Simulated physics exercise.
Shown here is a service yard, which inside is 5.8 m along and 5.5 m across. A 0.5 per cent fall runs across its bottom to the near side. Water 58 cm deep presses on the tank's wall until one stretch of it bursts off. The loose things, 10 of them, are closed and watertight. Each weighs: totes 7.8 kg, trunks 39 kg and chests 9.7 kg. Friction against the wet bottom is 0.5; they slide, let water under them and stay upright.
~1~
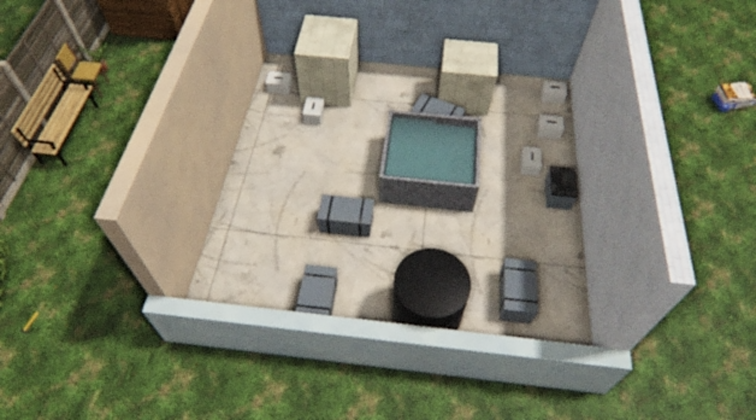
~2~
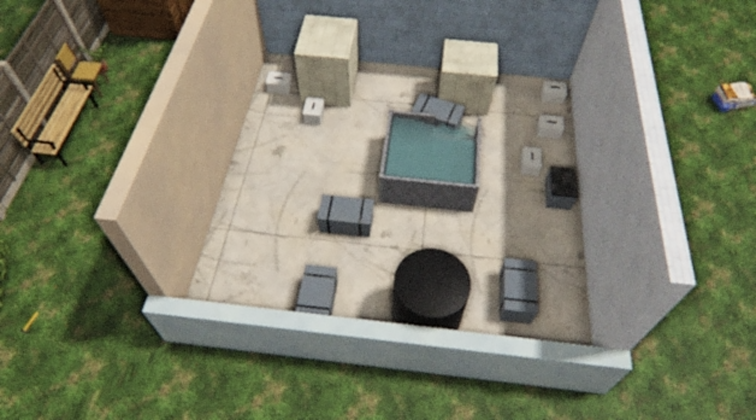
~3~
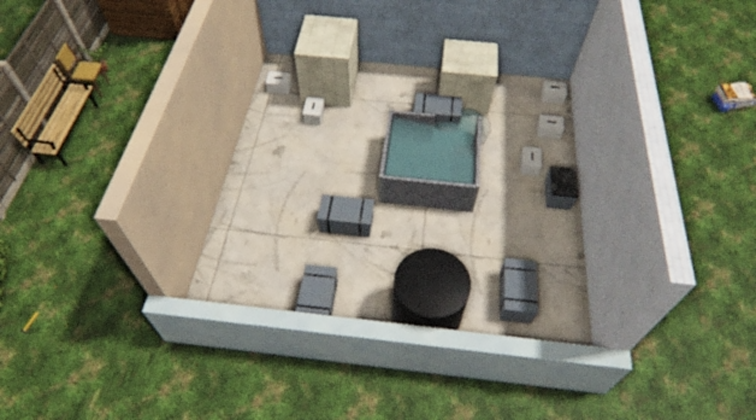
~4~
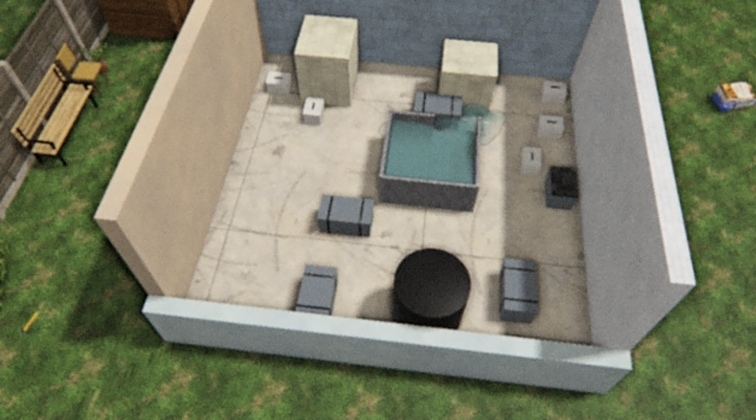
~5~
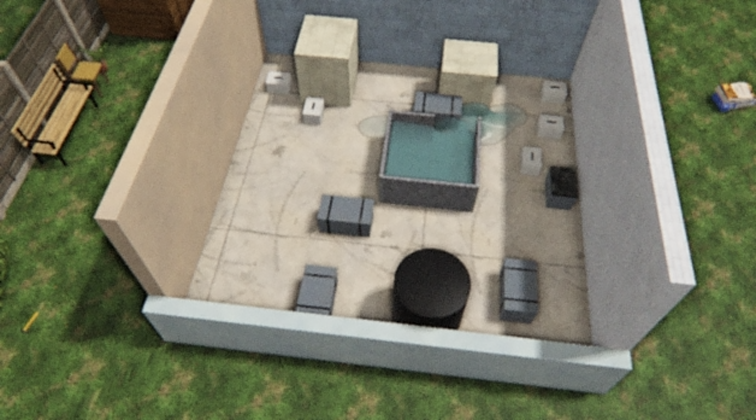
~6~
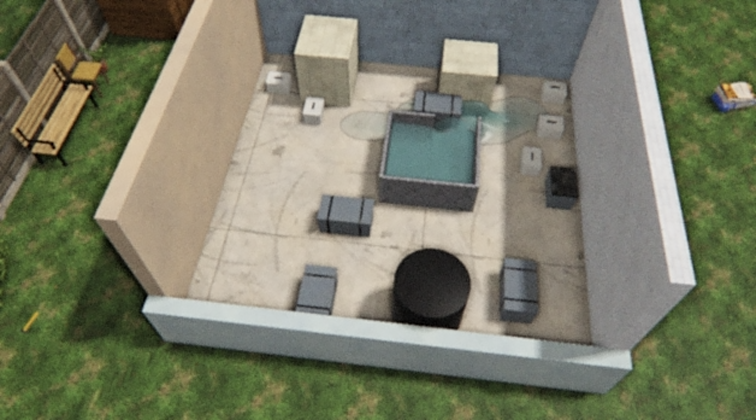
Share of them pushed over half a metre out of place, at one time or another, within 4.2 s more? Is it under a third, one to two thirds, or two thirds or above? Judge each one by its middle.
The portion is a third to two thirds.
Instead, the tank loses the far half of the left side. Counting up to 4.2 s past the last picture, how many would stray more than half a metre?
Then it comes to 2 of them.
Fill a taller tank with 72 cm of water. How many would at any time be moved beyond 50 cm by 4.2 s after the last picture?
5.
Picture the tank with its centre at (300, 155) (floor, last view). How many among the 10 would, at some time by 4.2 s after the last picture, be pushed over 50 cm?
The count would be 2.
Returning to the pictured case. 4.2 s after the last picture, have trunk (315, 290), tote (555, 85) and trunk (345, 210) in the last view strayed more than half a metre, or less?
Well, in turn that's not reaching it, topping it, not reaching it.
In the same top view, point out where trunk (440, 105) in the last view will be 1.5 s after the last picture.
Estimated pixel: Around (381, 100).
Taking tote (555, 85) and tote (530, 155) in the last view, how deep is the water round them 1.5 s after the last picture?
I'd estimate 11 cm for the first and 2 cm for the second.
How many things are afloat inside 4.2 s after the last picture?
1.
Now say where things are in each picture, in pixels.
A trunk at (438, 110), on the bottom; a tote at (552, 122) rests on the ground; 1.8 m2 under water; 0 of 10 have shifted, in the first picture.
A trunk at (438, 109) rests on the ground; a tote at (552, 122) rests on the ground; water covers 2.0 m2; 0 of 10 have shifted, in the second picture.
A trunk at (438, 104), on the bottom, 12 cm from its start; a tote at (552, 122), on the bottom; 2.3 m2 under water; 1 of 10 have shifted, in the third picture.
A trunk at (438, 104), on the bottom, 13 cm from its start; a tote at (552, 122) rests on the ground; water covers 2.8 m2; 1 of 10 have shifted, in the fourth picture.
A trunk at (438, 103), on the bottom, 13 cm from its start; a tote at (552, 122) rests on the ground; water covers 3.4 m2; 1 of 10 have shifted, in the fifth picture.
A trunk at (438, 103) rests on the ground, 13 cm from its start; a tote at (552, 122) rests on the ground; 4.3 m2 under water; 1 of 10 have shifted, in the sixth picture.
Then, 0.4 s after the last picture 0 of 10 are over 50 cm from their spots; 0 afloat.
Then, 1.5 s after the last picture 1 of 10 are over 50 cm from their spots; 1 afloat.
Then, 2.8 s after the last picture 5 of 10 are over 50 cm from their spots; 2 afloat.
Then, 4.2 s after the last picture 4 of 10 are over 50 cm from their spots, and 5 have been at some point; 1 afloat.
